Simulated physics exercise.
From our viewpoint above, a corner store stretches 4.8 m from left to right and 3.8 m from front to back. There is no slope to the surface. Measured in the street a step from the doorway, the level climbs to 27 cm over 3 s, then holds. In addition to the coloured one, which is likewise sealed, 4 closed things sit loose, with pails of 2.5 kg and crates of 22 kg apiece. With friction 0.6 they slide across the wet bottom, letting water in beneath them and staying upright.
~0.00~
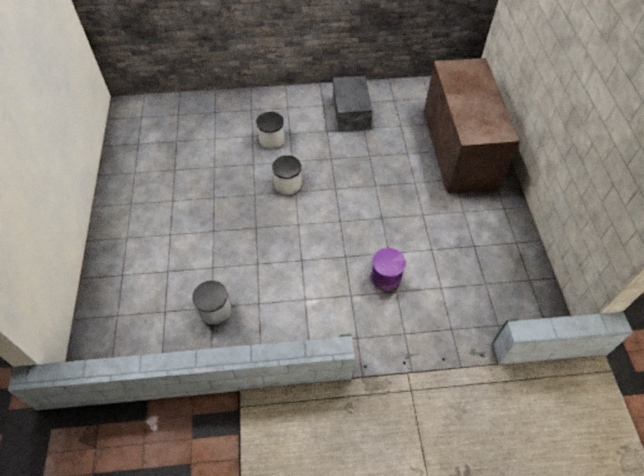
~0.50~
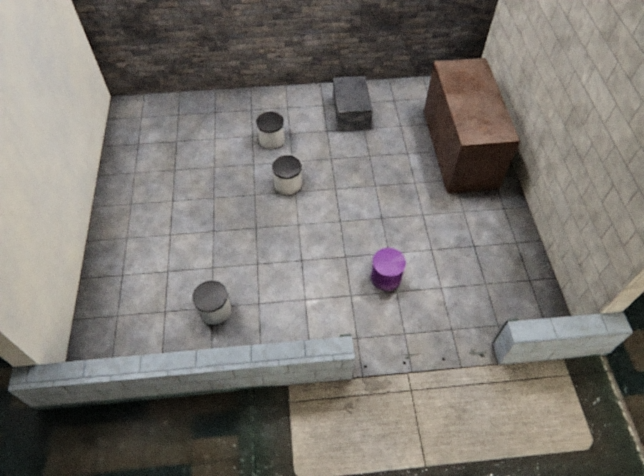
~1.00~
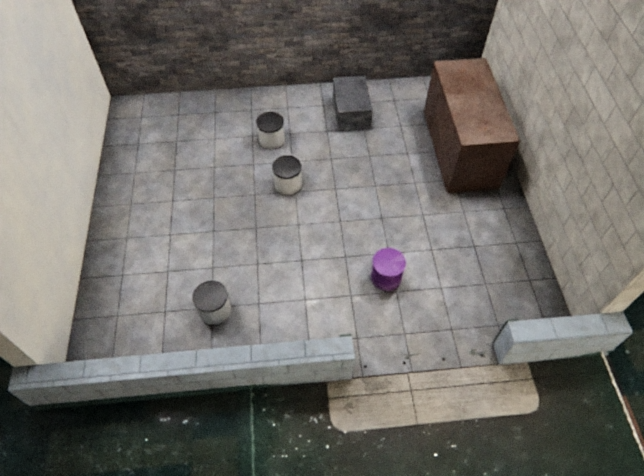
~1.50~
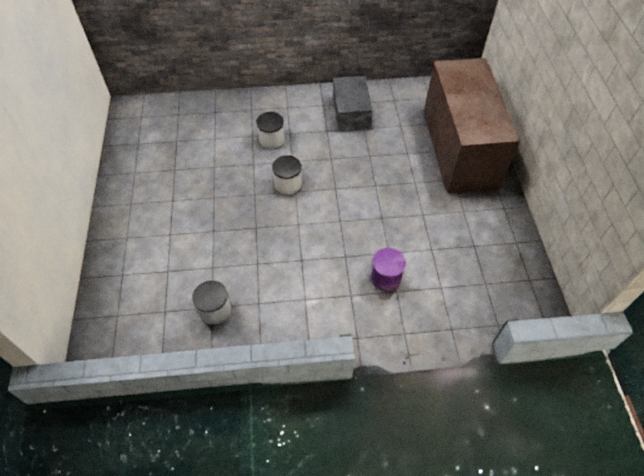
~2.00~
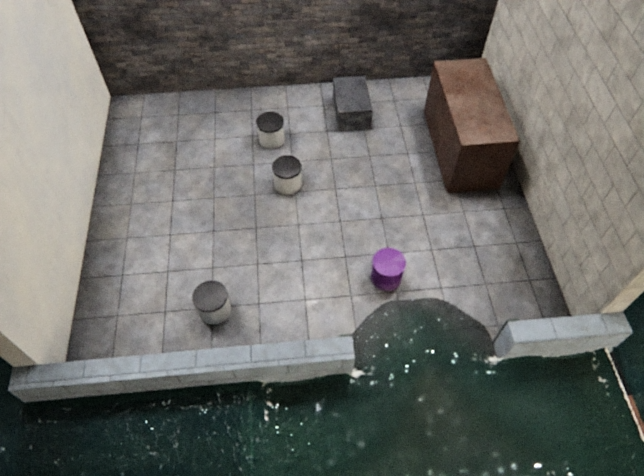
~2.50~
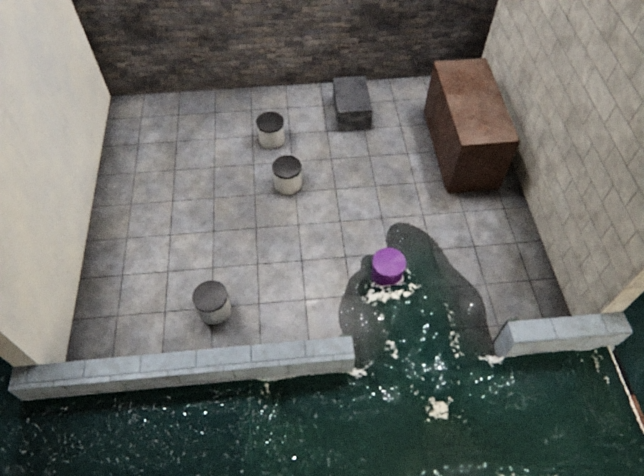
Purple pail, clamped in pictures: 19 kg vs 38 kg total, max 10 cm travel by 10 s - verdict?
Higher only.
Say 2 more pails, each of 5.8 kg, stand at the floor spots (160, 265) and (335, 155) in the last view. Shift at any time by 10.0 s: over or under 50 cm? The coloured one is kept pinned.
Those two come out inside the line and over the line, in that order.
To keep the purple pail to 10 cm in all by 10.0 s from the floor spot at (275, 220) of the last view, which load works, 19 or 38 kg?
Here the lighter suffices.
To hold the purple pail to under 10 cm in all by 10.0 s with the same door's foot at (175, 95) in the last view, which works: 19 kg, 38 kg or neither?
Well, then the lesser option suffices.
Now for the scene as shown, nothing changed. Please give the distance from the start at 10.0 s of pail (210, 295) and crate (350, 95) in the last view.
Shifts: 60 cm / 200 cm.
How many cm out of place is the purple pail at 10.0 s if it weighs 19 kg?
About 60 cm.
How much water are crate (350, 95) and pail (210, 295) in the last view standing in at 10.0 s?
Close to 15 and 8 centimetres.
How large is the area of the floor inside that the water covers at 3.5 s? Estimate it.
Some 6.0 m2 of it.
After 3.5 s the purple pail would be 11 cm from its start with 19 kg and 0 cm from its start with 38 kg; 11 cm of water round it then.
After 4.5 s the purple pail would be 38 cm from its start with 19 kg and 0 cm from its start with 38 kg; 10 cm of water round it then.
After 7.0 s the purple pail would be 46 cm from its start with 19 kg and 0 cm from its start with 38 kg; 11 cm of water round it then.
After 10.0 s the purple pail would be 59 cm from its start with 19 kg and 0 cm from its start with 38 kg; 11 cm of water round it then.
